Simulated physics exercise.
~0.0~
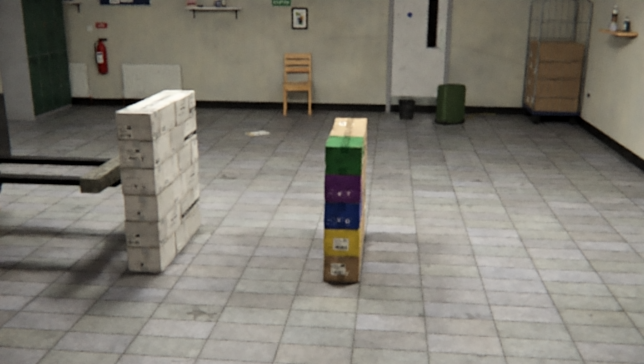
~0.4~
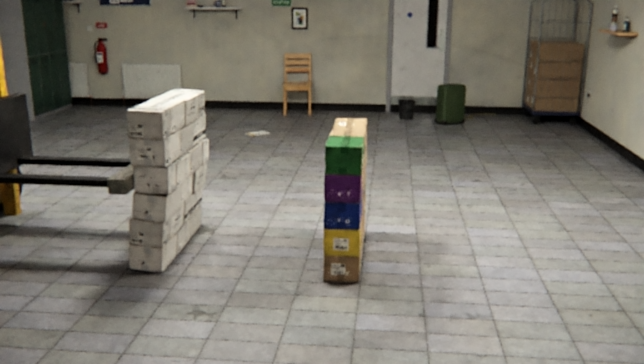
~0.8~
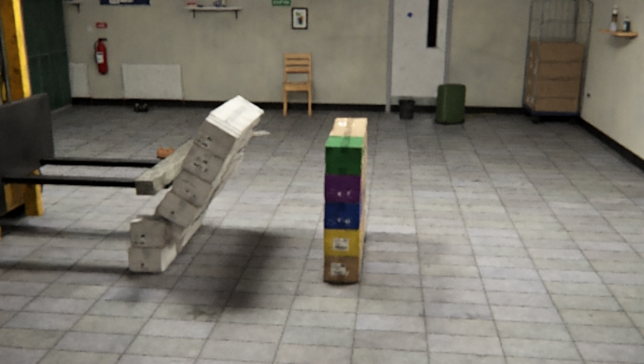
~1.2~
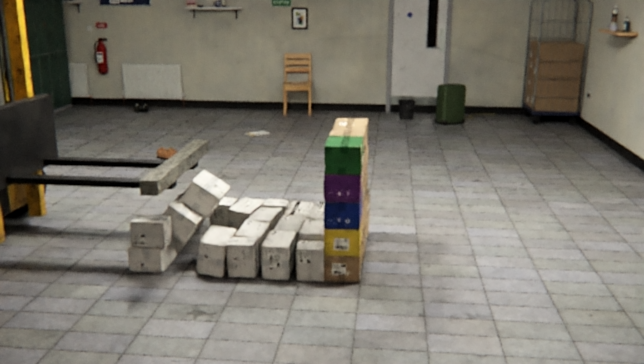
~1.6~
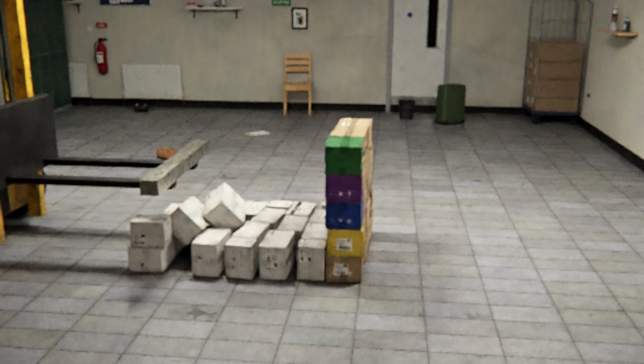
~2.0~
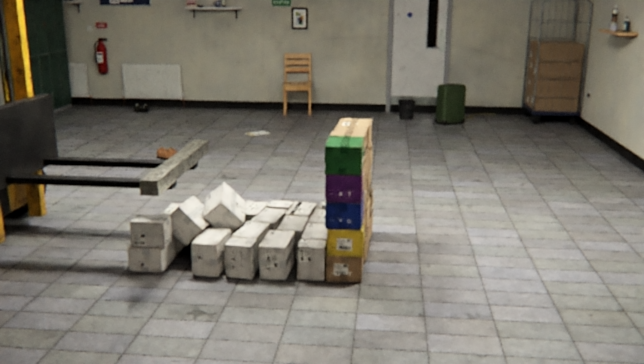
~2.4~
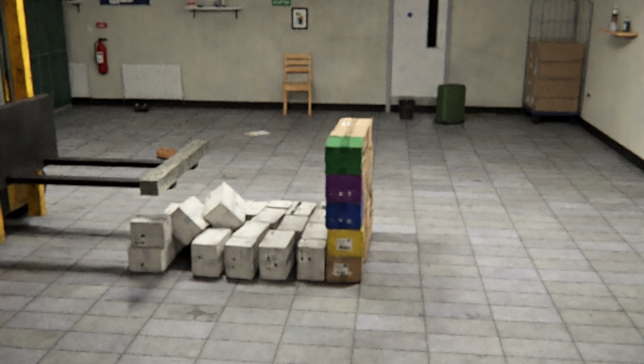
In a grey-tiled room seen from slightly above by a still camera, a wall of pale parcels stands on the left and a narrower-looking stack banded green, purple, blue and yellow stands near the centre. A wooden chair, a green bin and a caged cart of boxes line the back. From the left, a lift truck drives a level beam into the pale wall, which shifts, then leans and topples rightward. Its parcels spill across the floor up to the coloured stack, nudging it slightly. The beam stops, and the coloured stack remains standing beside the fallen heap.
